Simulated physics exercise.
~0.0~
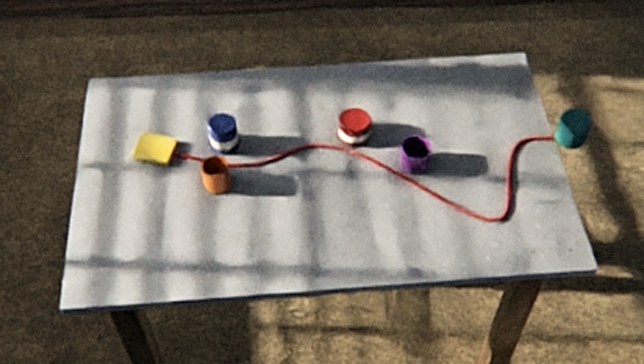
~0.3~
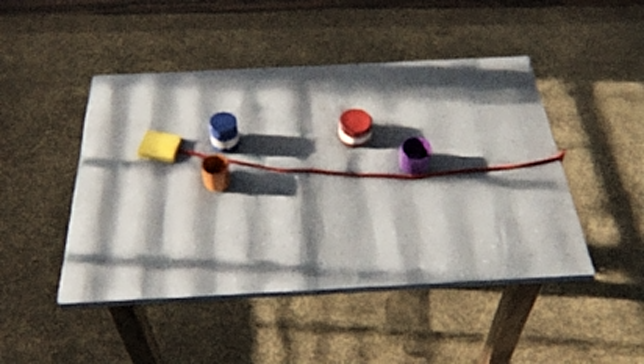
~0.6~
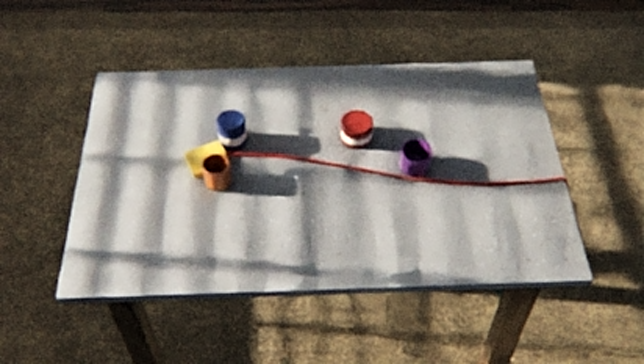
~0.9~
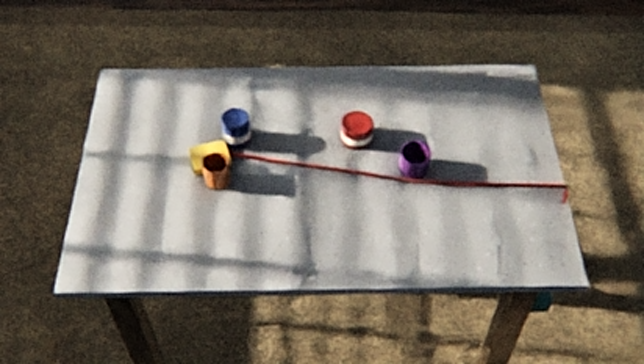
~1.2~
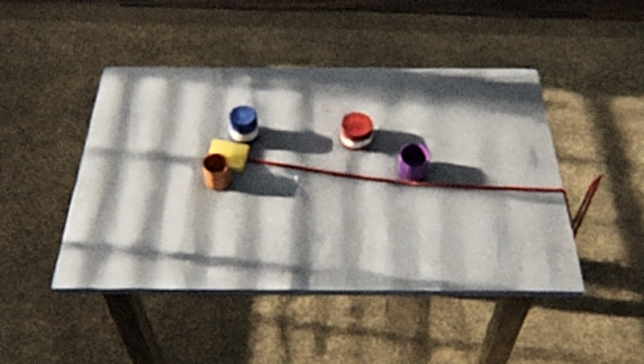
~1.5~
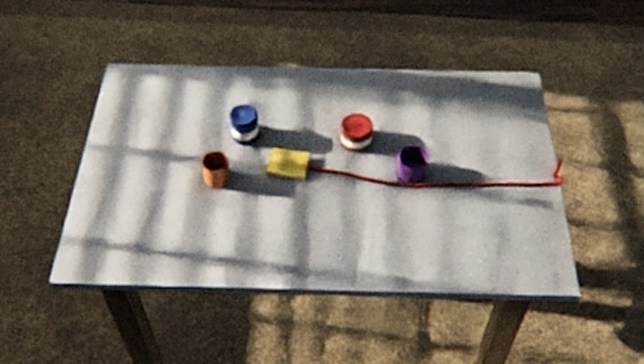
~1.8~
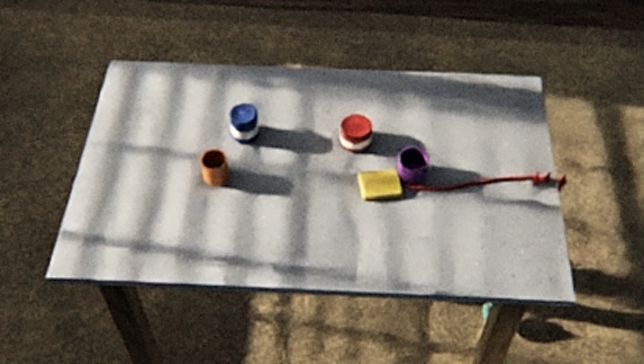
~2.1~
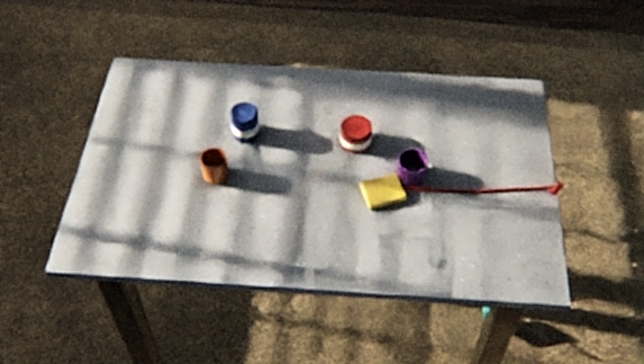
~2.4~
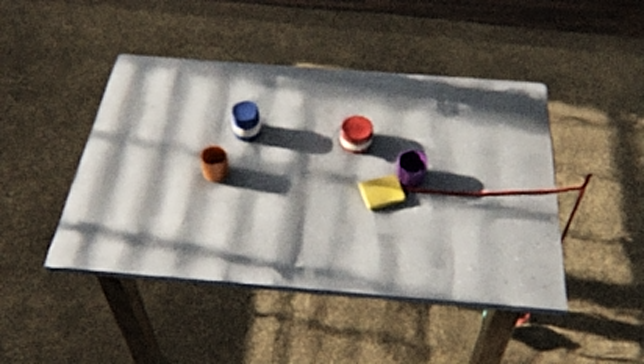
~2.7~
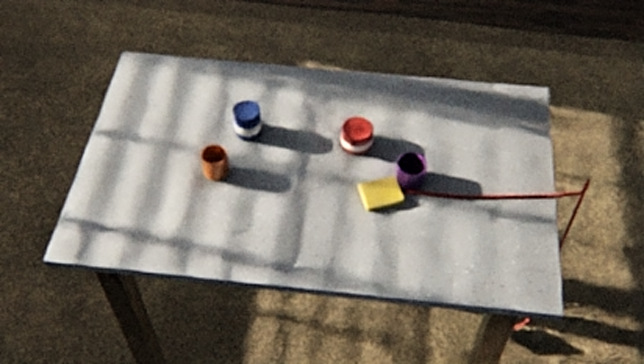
Teal object falling off a table's right side, its red cord dragging a yellow block rightward past cans to rest by a purple mug.
